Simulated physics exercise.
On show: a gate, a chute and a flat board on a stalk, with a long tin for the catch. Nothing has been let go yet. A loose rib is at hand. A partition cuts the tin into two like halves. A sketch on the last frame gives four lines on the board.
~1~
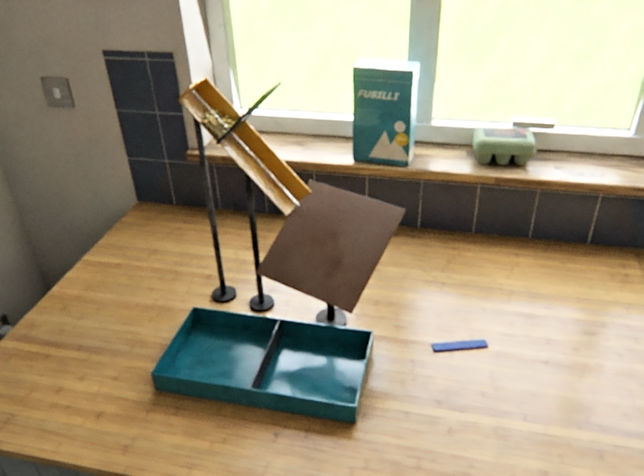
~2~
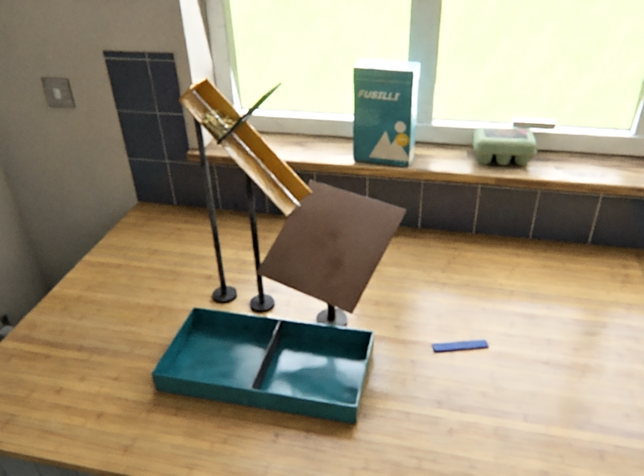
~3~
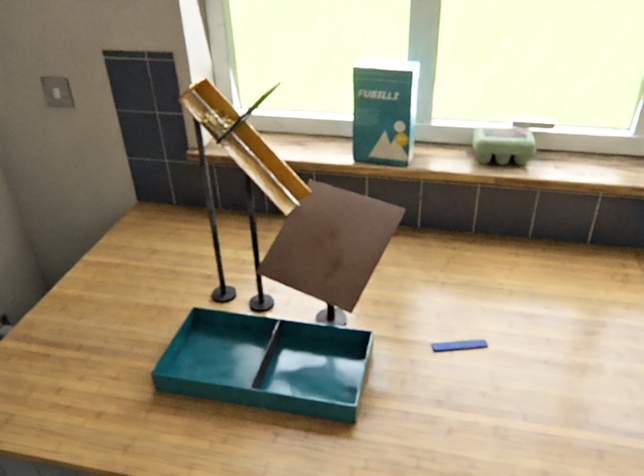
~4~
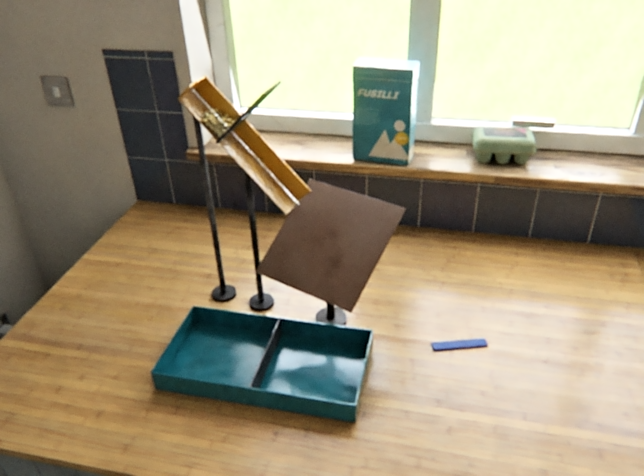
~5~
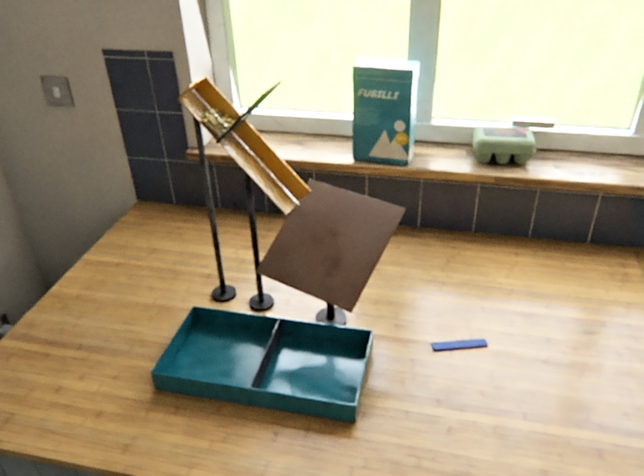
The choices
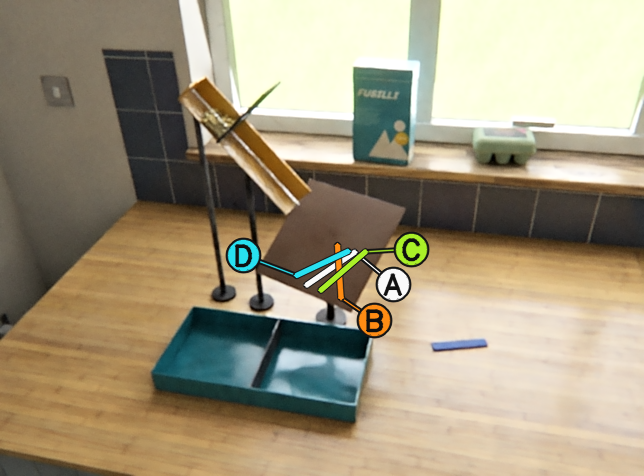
To begin with, a sloping wooden chute on thin black stands holds a small load behind its gate, above a tilted brown board and a teal tin split in two. Nothing visibly moves after that; the load stays put, and the blue strip lies still on the counter.
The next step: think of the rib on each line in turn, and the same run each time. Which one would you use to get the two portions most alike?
A.
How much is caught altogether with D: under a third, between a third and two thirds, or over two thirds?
It is over two thirds.
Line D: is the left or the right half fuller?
More lands on the left.
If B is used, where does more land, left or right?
Right.
On the marked copy, line A from (354, 252) to (306, 285); line B from (337, 245) to (341, 297); line C from (365, 251) to (320, 290); line D from (348, 251) to (296, 275).
Choosing A, of what is caught, about two thirds in the left half, about a third in the right.
Choosing B, of what is caught, a small part in the left half, nearly all in the right.
Choosing C, of what is caught, a small part in the left half, nearly all in the right.
Choosing D, of what is caught, nearly all in the left half, a small part in the right.
